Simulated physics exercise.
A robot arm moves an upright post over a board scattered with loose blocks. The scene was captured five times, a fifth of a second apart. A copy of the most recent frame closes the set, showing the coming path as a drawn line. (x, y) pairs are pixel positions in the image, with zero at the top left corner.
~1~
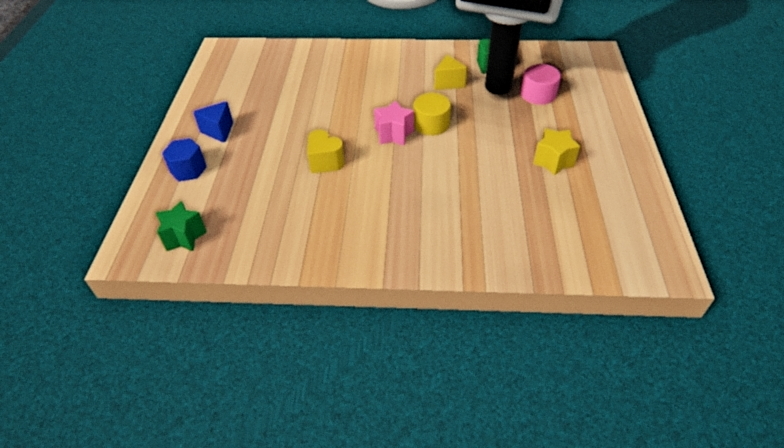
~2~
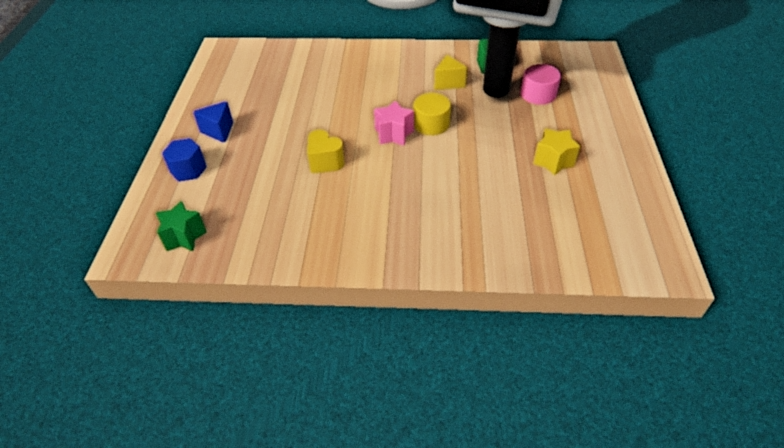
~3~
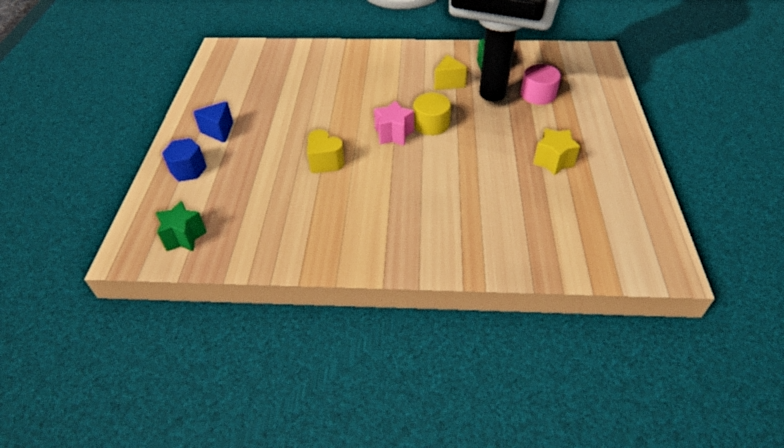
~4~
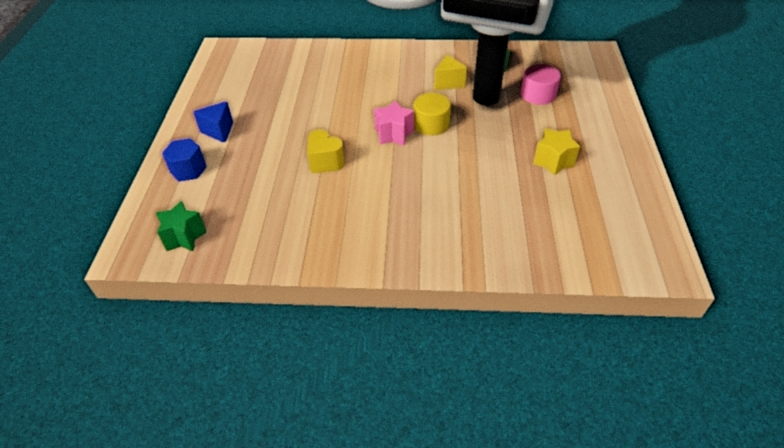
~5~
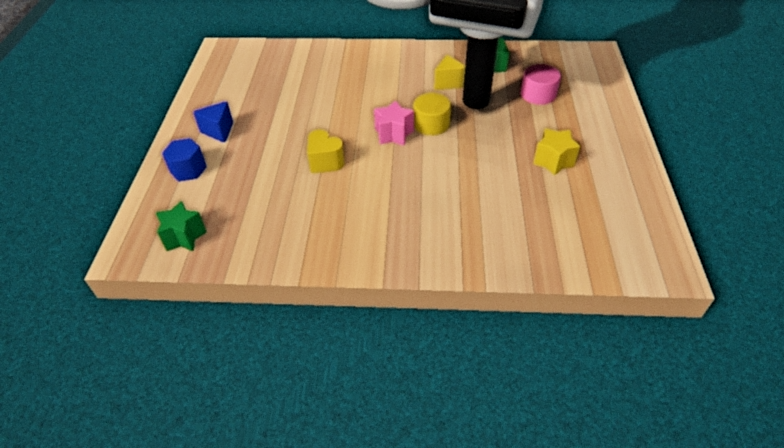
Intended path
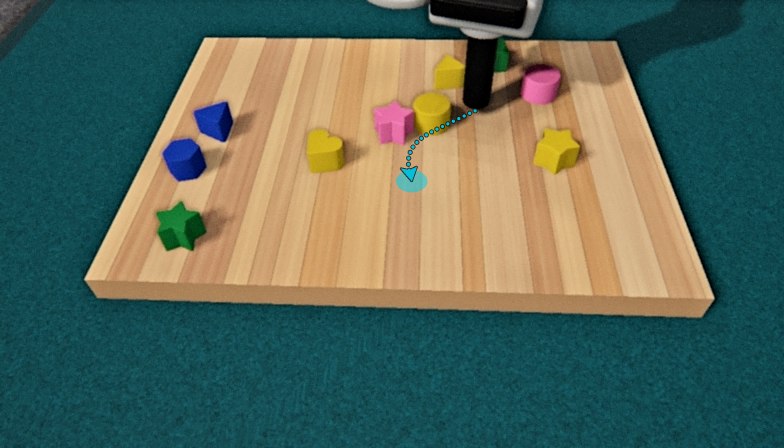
On a wooden board over teal cloth, a robot arm's black post edging slightly left and nearer among still, coloured blocks.
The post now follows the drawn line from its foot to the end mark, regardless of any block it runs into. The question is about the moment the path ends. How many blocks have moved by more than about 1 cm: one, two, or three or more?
The way I see it, the answer is two.
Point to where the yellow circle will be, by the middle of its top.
It should be at about (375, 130).
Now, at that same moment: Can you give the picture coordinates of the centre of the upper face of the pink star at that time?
In the picture, that point is around (344, 121).
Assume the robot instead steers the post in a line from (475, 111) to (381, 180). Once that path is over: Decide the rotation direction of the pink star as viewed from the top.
From overhead, the rotation is counterclockwise.
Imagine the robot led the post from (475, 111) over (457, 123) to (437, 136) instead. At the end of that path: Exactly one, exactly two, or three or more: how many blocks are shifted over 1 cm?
Two blocks move.
Path on the board, from (475, 111) through (441, 127) and (412, 149) to (412, 181).
What follows on the original path. One third of the way, post (441, 119); pink star (373, 118), turned 25° clockwise; yellow circle (410, 112).
Two thirds of the way, post (412, 141); pink star (345, 121), turned 65° clockwise; yellow circle (377, 127).
At the end, post (412, 173); pink star (344, 121), turned 70° clockwise; yellow circle (375, 130); yellow triangle in place.
